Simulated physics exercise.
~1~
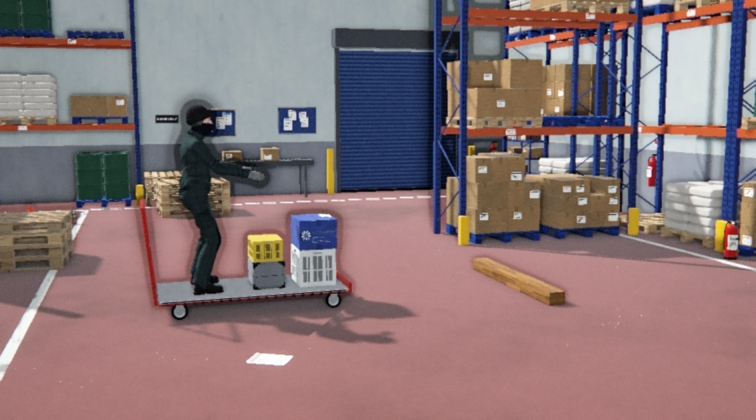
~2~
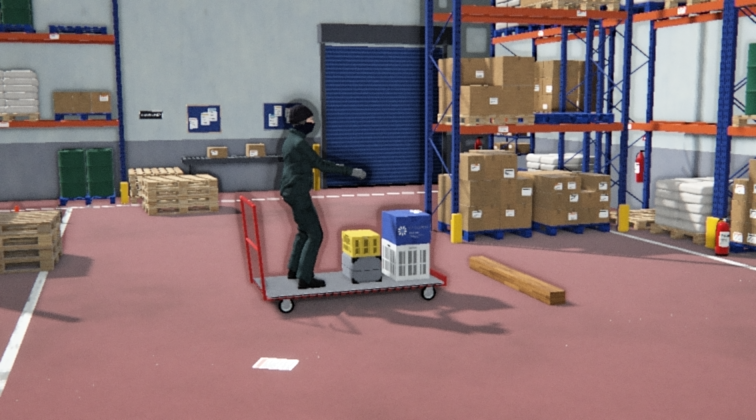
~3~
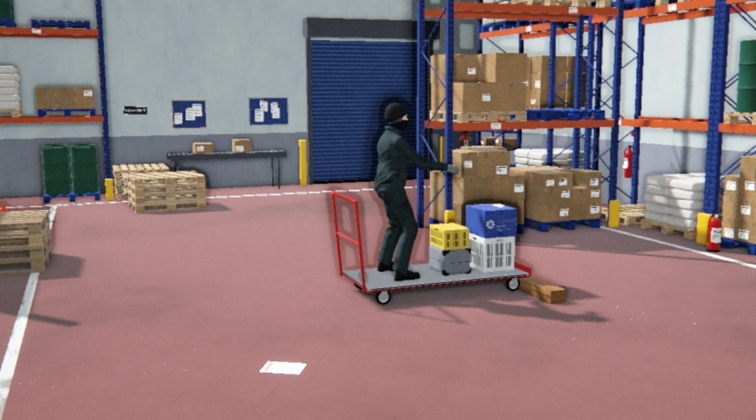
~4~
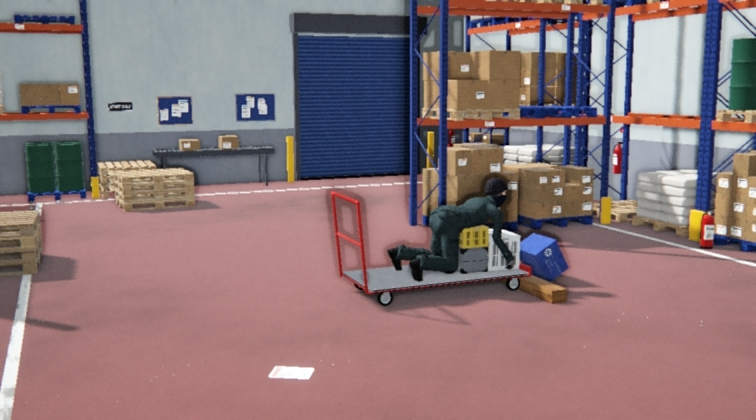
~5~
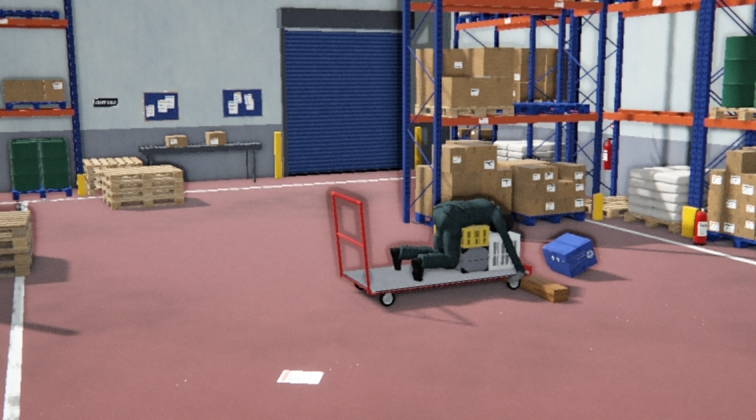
We see a person in dark clothes standing on a flat trolley rolling right through a warehouse until it stops at a wooden beam; the rider folds forward over the crates, and the blue box tumbles off the front onto the floor while the other pieces stay aboard.
